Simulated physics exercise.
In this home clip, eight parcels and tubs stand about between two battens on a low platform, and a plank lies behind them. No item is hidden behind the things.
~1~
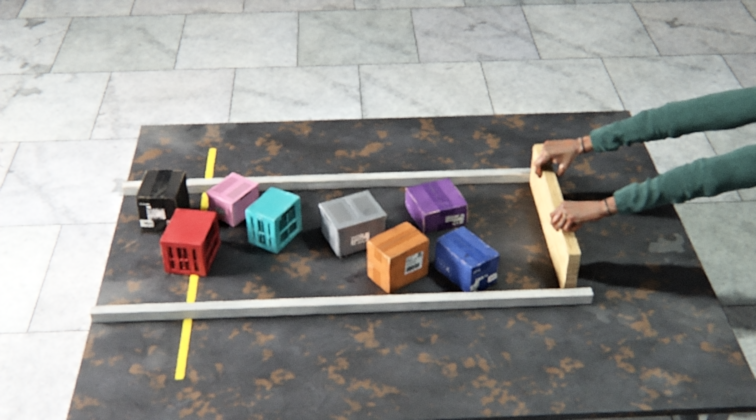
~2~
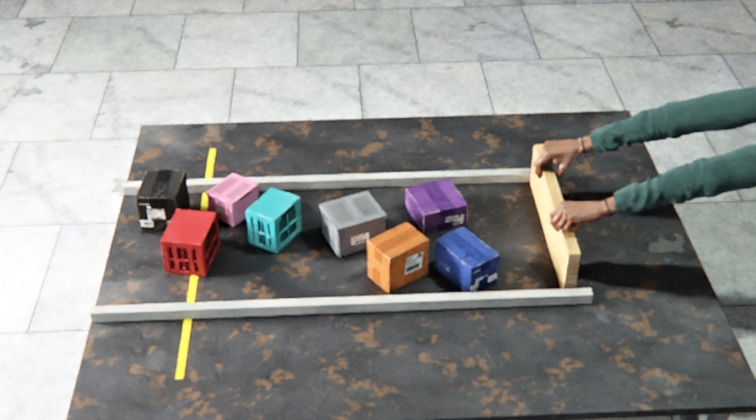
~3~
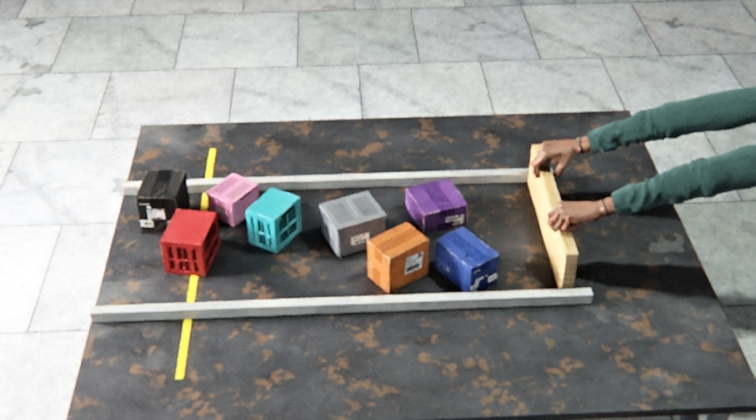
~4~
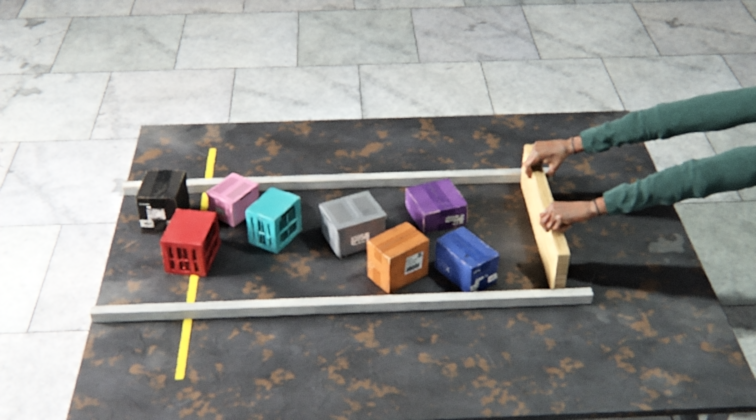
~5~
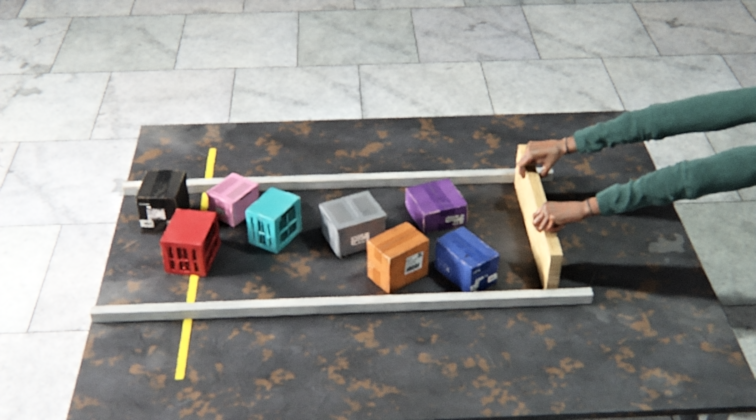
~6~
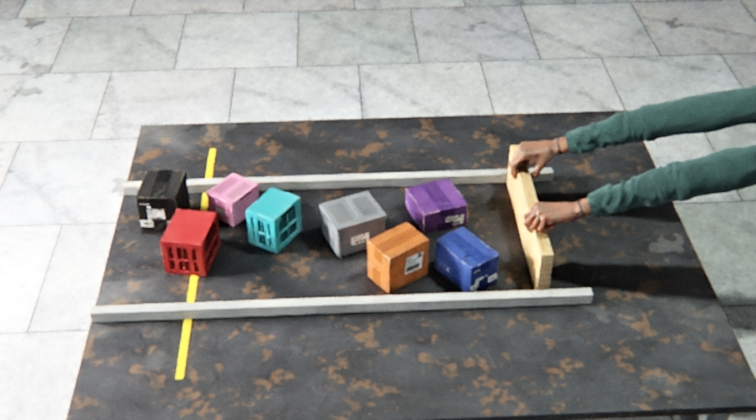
On a dark, rust-marked platform, eight boxes and crates in various colours stand between two pale battens, with a yellow tape line near the left end. Two green-sleeved arms hold a wooden plank upright at the right, at first almost still, then slide it slightly left, while the items stay put.
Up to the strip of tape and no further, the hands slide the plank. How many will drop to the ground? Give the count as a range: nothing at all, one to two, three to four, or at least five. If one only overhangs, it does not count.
The count is one to two.
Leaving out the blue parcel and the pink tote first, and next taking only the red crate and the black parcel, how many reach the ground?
The first removal gives 0, the second gives 0.
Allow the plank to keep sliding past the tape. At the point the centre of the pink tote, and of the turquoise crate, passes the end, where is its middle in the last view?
About (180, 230), and about (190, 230) for the other.
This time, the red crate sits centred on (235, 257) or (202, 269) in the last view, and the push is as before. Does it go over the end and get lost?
In turn it stays put; slips off.
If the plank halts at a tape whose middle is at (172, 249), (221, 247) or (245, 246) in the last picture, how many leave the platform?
4, 1, 0.
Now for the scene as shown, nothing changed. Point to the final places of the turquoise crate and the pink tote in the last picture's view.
About (123, 216), and the other about (137, 193).
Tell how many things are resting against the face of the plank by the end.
At rest, 2 are in contact.
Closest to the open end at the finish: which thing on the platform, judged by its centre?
The turquoise crate winds up nearest.
Soon after, none off yet; black parcel at rest near (164, 202); red crate at rest near (191, 242); pink tote at rest near (234, 200).
By the end, the number that fall off is one or two; fallen, red crate and black parcel.
